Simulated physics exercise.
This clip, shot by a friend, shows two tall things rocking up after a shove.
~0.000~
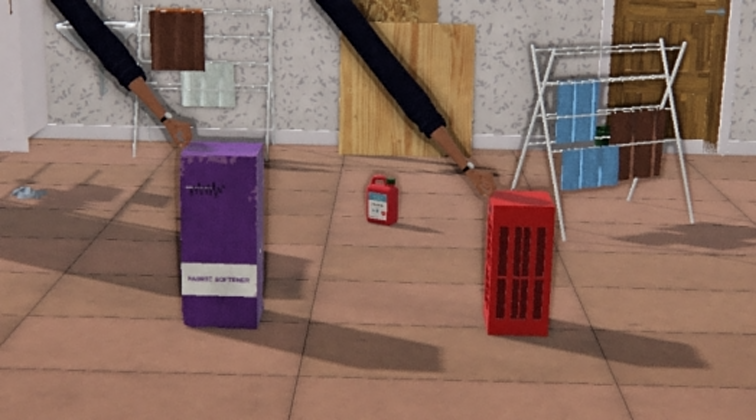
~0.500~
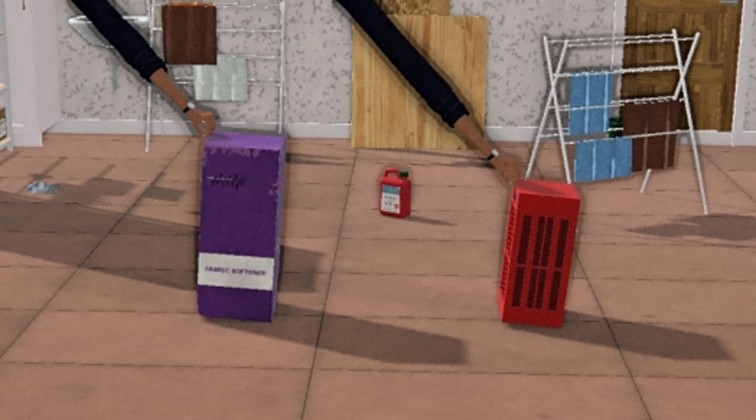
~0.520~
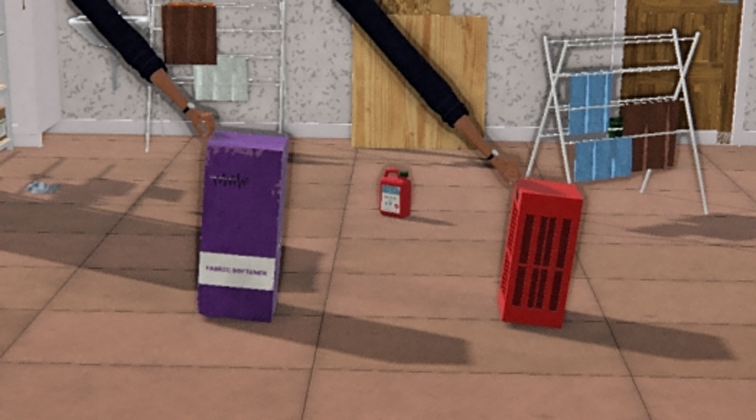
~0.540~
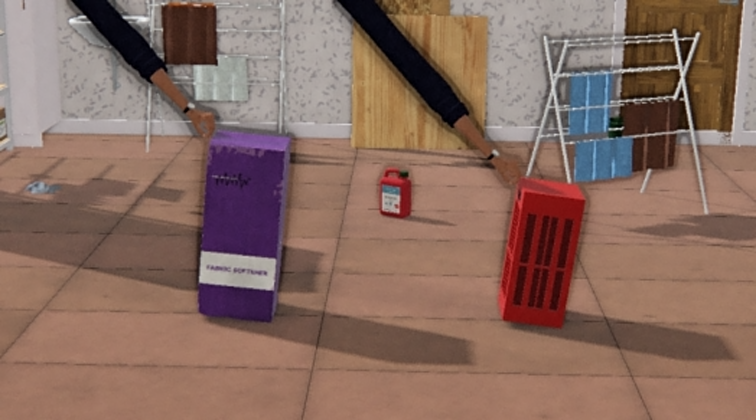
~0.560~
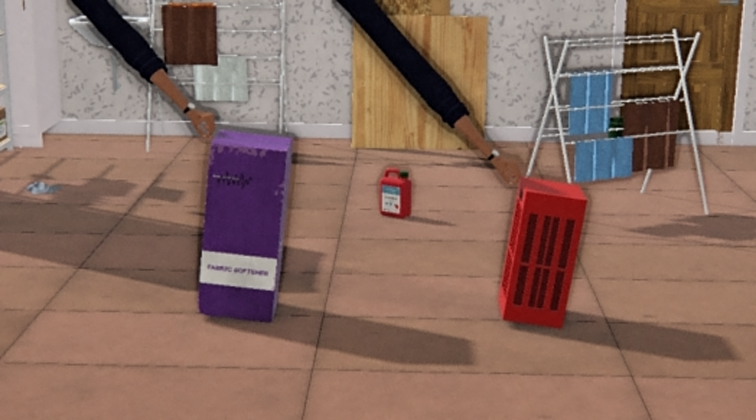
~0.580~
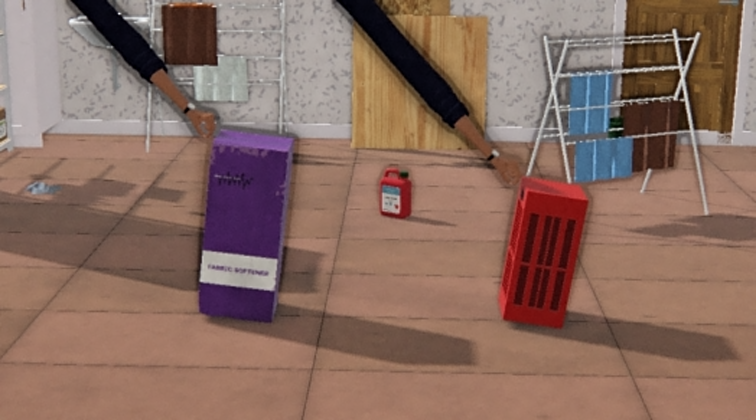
At first, two hands rest against the tops of a purple box on the left and a red crate on the right, both standing upright on the tiled floor. Then the box and crate lean slightly to the right, and their tilt increases only a little more with the hands still at their tops.
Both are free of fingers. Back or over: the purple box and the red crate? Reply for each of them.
In the end the purple box swings back up; the red crate, meanwhile, swings back up.
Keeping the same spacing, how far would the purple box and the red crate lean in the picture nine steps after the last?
First one at 4°, second one at 4° from upright.
After 0.78 s, purple box 3° off upright near (241, 227); red crate 4° off upright near (536, 254).
After 1.00 s, purple box 3° off upright near (232, 227); red crate 3° off upright near (528, 254).
After 1.20 s, purple box upright near (239, 228); red crate upright near (533, 255).
In the end (1.9 s), the purple box settles on its feet, near (237, 229); the red crate settles on its feet, near (532, 255).
